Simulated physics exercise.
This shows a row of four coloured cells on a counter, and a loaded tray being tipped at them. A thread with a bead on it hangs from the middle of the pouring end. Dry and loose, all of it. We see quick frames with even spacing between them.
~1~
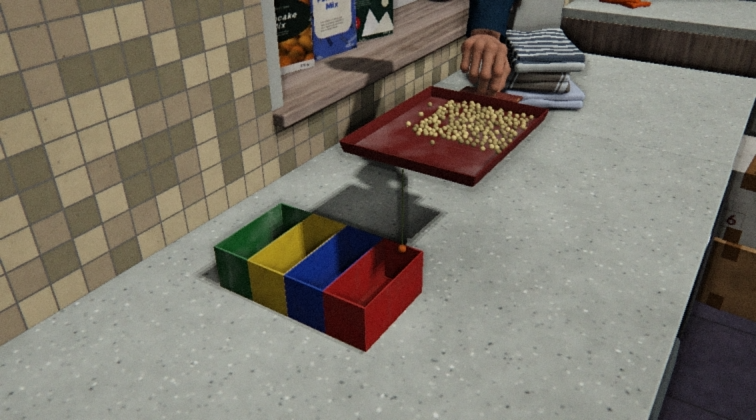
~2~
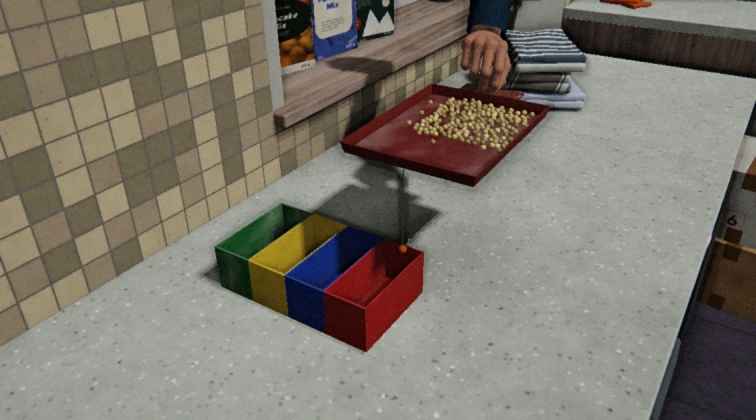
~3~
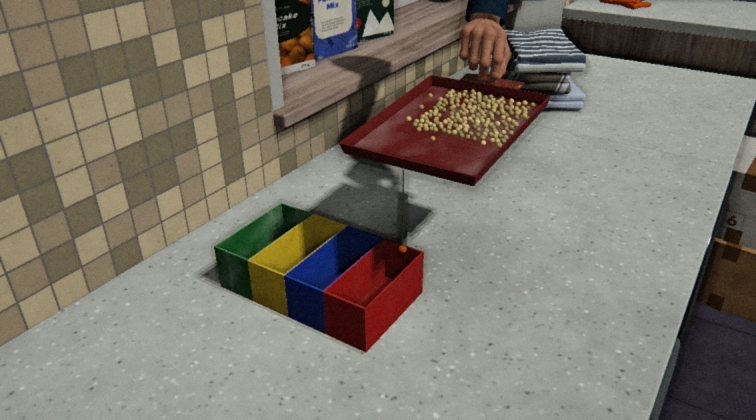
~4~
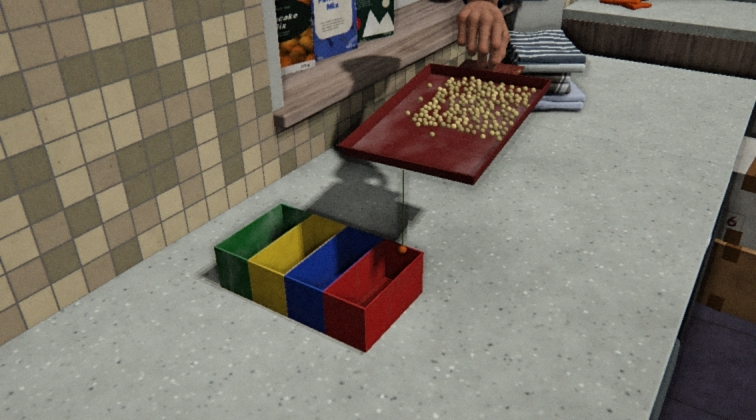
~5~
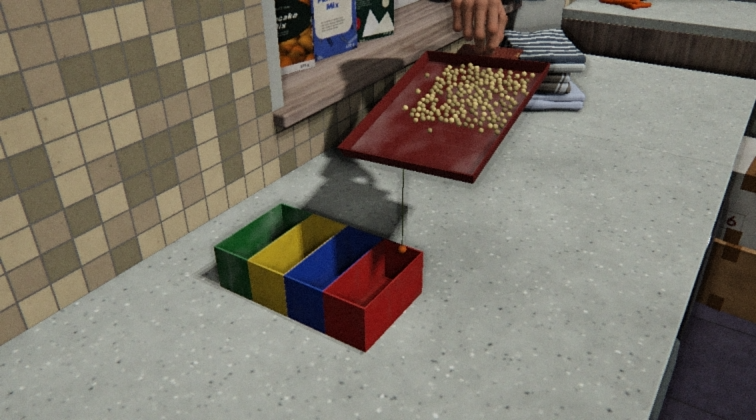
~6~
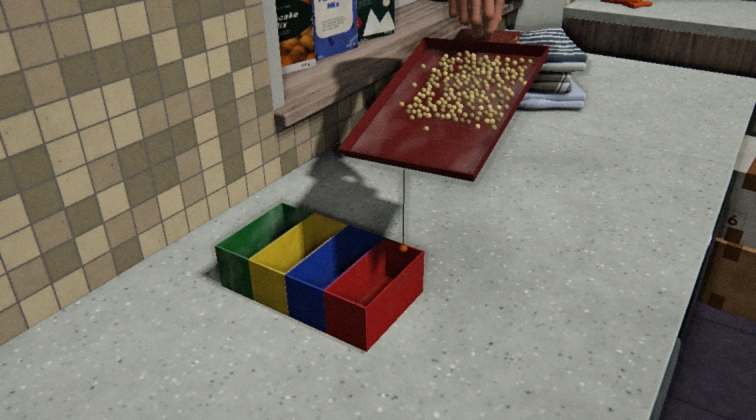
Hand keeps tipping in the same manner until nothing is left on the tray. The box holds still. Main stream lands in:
Blue.
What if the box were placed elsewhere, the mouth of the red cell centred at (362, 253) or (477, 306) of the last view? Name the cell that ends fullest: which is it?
Run one gives the red one; run two gives the cell in green.
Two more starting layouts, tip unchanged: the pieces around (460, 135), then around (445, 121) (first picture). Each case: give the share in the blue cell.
Respectively 40 and 60 per cent.
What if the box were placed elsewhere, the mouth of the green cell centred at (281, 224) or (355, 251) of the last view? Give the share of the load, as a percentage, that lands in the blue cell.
The first gives 50 %, the second 0 %.
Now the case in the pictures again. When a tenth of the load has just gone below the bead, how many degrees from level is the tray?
I'd put it at about 70 degrees.
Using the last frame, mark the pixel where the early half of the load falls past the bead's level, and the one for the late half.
Near (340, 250) to start, and near (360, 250) afterwards.
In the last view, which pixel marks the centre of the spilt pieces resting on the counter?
Middle in the last view: Roughly (371, 368).
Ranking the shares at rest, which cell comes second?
The red one.
Just after the last frame, tray tipped steeply; roughly half on the tray; about a tenth in the blue cell; about a tenth in the red cell; just a few in the yellow cell; roughly a quarter falling or outside the box.
A moment on, tray tipped past a quarter turn; just a few on the tray; roughly a third in the blue cell; roughly a quarter in the red cell; about a tenth in the yellow cell; just a few in the green cell; roughly a quarter falling or outside the box.
Further on, tray tipped past a quarter turn; roughly half in the blue cell; roughly a third in the red cell; about a tenth in the yellow cell; just a few in the green cell; about a tenth falling or outside the box.
When it is over, tray tipped past a quarter turn; roughly half in the blue cell; roughly a third in the red cell; about a tenth in the yellow cell; just a few in the green cell; about a tenth outside the box.
